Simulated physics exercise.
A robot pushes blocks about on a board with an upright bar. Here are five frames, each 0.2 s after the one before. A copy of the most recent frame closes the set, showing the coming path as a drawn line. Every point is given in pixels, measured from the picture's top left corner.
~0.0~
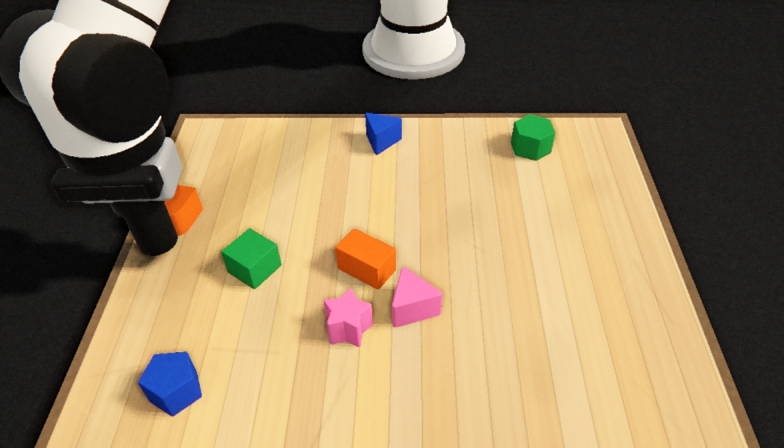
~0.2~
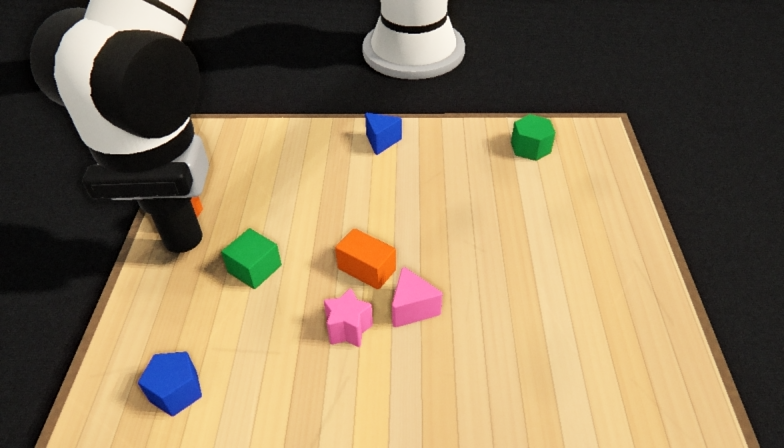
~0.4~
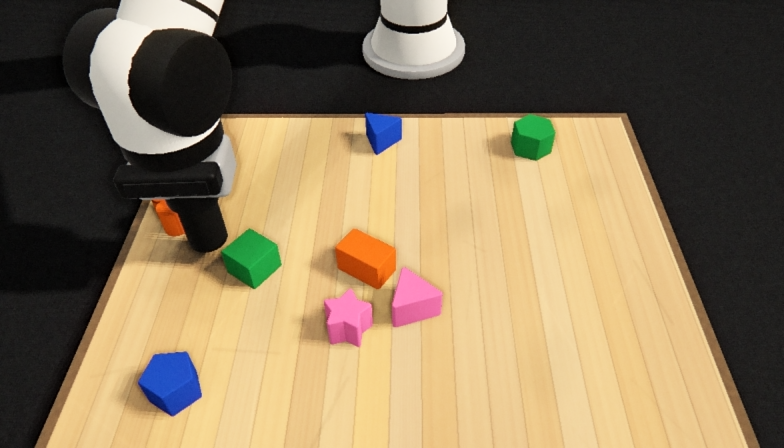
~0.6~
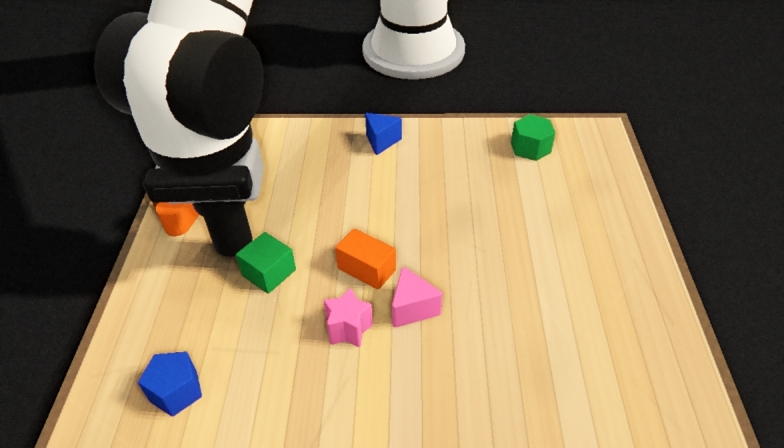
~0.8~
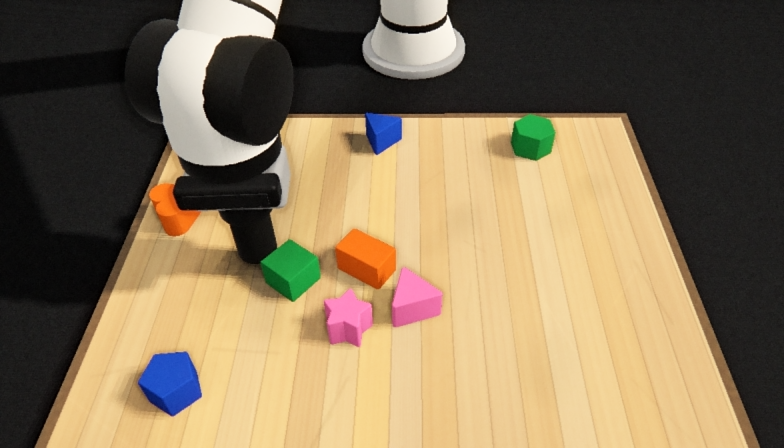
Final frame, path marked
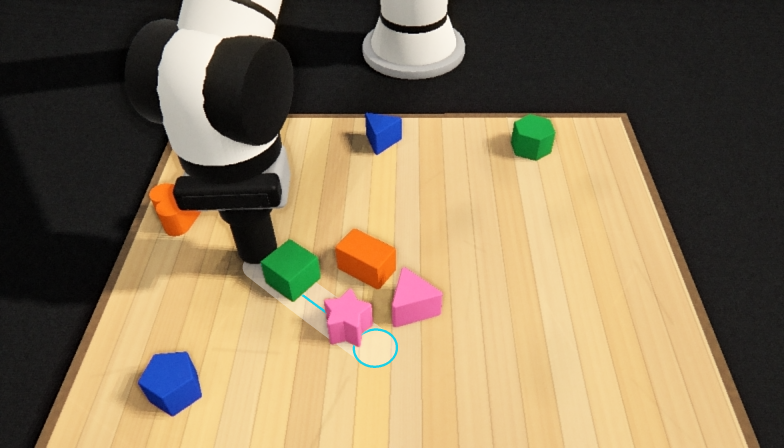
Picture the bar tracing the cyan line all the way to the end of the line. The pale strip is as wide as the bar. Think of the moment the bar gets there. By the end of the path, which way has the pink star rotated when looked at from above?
It twists with the clock when seen from above.
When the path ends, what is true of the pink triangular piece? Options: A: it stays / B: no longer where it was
Choice B: No longer where it was.
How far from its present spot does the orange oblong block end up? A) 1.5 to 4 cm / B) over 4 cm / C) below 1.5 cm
Choice C: Below 1.5 cm.
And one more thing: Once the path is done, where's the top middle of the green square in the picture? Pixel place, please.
Its top centre lands on (409, 304).
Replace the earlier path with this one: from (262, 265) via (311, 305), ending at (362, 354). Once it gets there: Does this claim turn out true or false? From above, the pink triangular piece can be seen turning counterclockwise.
That is true.
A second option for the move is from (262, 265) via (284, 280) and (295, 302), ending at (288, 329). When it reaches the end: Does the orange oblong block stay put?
The answer is yes.
The line goes straight from (262, 265) to (375, 348).
The first path, step by step. One third of the way, bar (294, 276); green square (332, 278), turned 30° anticlockwise; pink star (351, 311), turned 10° clockwise.
Two thirds of the way, bar (332, 304); green square (375, 289), turned 40° anticlockwise; pink star (367, 326), turned 30° clockwise.
At the end, bar (374, 333); green square (409, 304), turned 80° anticlockwise; pink star (400, 354), turned 60° clockwise; orange oblong block unmoved; pink triangular piece (438, 283), turned 50° anticlockwise.
